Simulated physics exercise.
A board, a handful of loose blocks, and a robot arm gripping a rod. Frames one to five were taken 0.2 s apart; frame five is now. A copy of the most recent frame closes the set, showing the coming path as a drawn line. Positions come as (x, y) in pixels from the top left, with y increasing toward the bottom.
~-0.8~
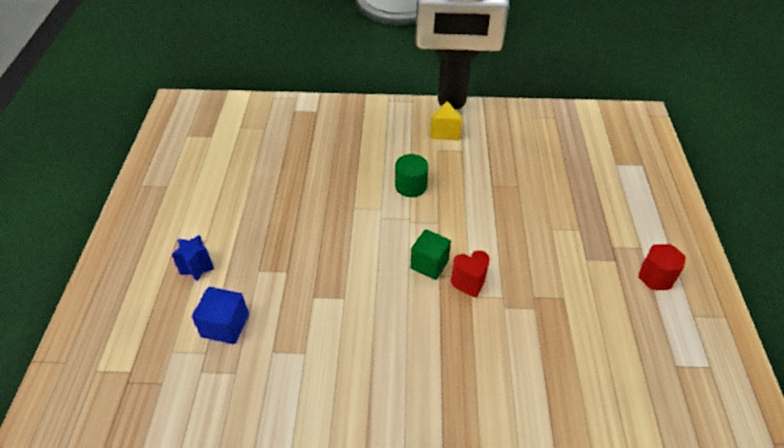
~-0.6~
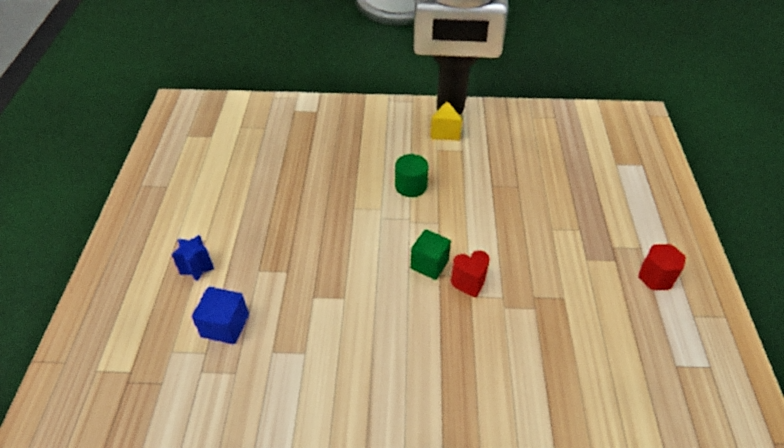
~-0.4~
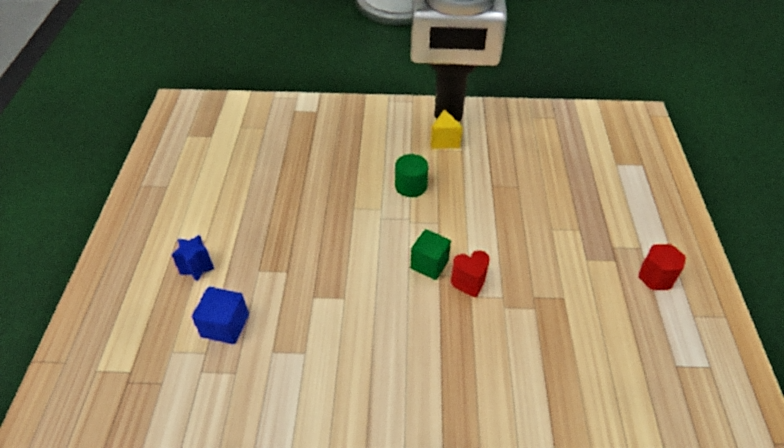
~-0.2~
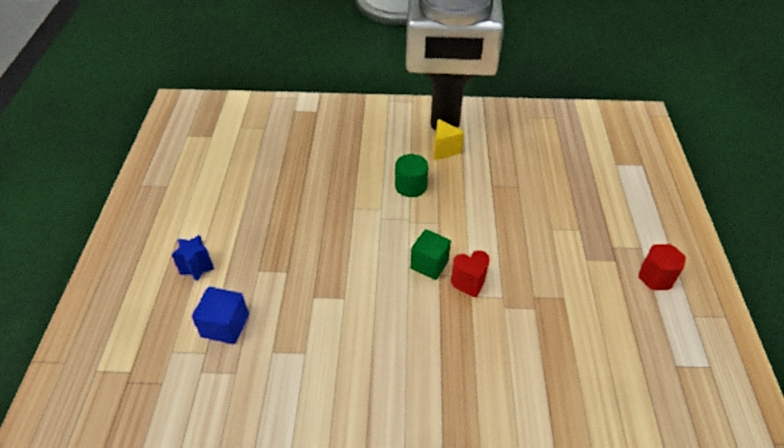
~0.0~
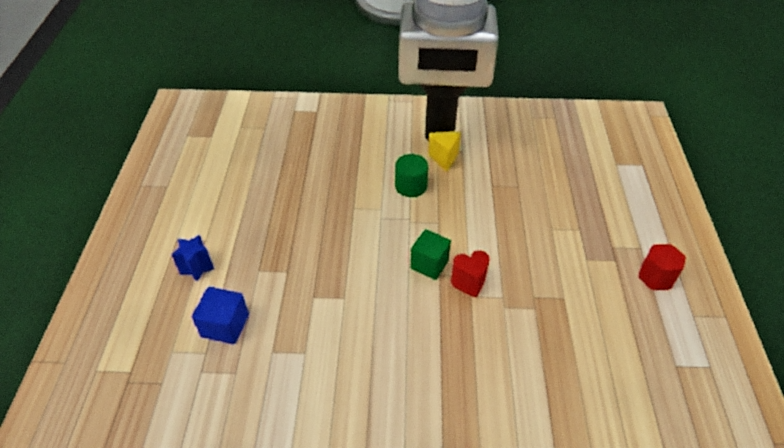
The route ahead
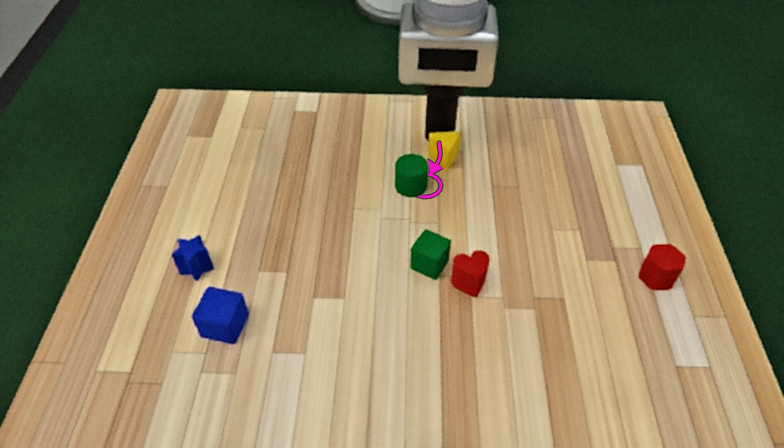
A robot arm holding a dark rod moved down to the yellow triangular block and pushed it a short way toward the green round block, while the other scattered blocks stayed still.
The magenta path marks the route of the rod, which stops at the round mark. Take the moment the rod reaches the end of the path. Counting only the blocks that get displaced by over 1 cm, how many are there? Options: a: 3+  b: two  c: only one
The answer is b.
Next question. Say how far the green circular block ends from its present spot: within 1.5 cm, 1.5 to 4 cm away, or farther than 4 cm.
It is going to finish 1.5 to 4 cm from where it is now.
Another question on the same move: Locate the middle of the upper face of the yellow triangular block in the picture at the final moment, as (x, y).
Located at (453, 170).
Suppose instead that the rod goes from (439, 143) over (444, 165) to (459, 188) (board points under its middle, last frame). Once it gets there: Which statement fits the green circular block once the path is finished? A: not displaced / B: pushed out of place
The one that fits is A, not displaced.
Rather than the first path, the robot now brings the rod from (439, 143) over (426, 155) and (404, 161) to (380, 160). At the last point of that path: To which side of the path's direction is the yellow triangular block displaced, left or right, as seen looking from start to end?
Facing from start to end, it will go to the left.
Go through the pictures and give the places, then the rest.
In the first picture, rod tip (452, 101); block tops, green circular block (412, 164); yellow triangular block (447, 112).
In the second picture, rod (451, 108); blocks unchanged.
In the third picture, rod (448, 115); yellow triangular block (446, 121).
In the fourth picture, rod (445, 125); yellow triangular block (446, 129).
In the fifth picture, rod (440, 136); green circular block (412, 164); yellow triangular block (446, 138).
Path on the board, from (439, 143) through (437, 164) to (425, 185).
What follows on the original path. Halfway along, rod (437, 158); yellow triangular block (451, 160), turned 30° anticlockwise.
At the end, rod (425, 178); green circular block (398, 176); yellow triangular block (453, 170), turned 55° anticlockwise.
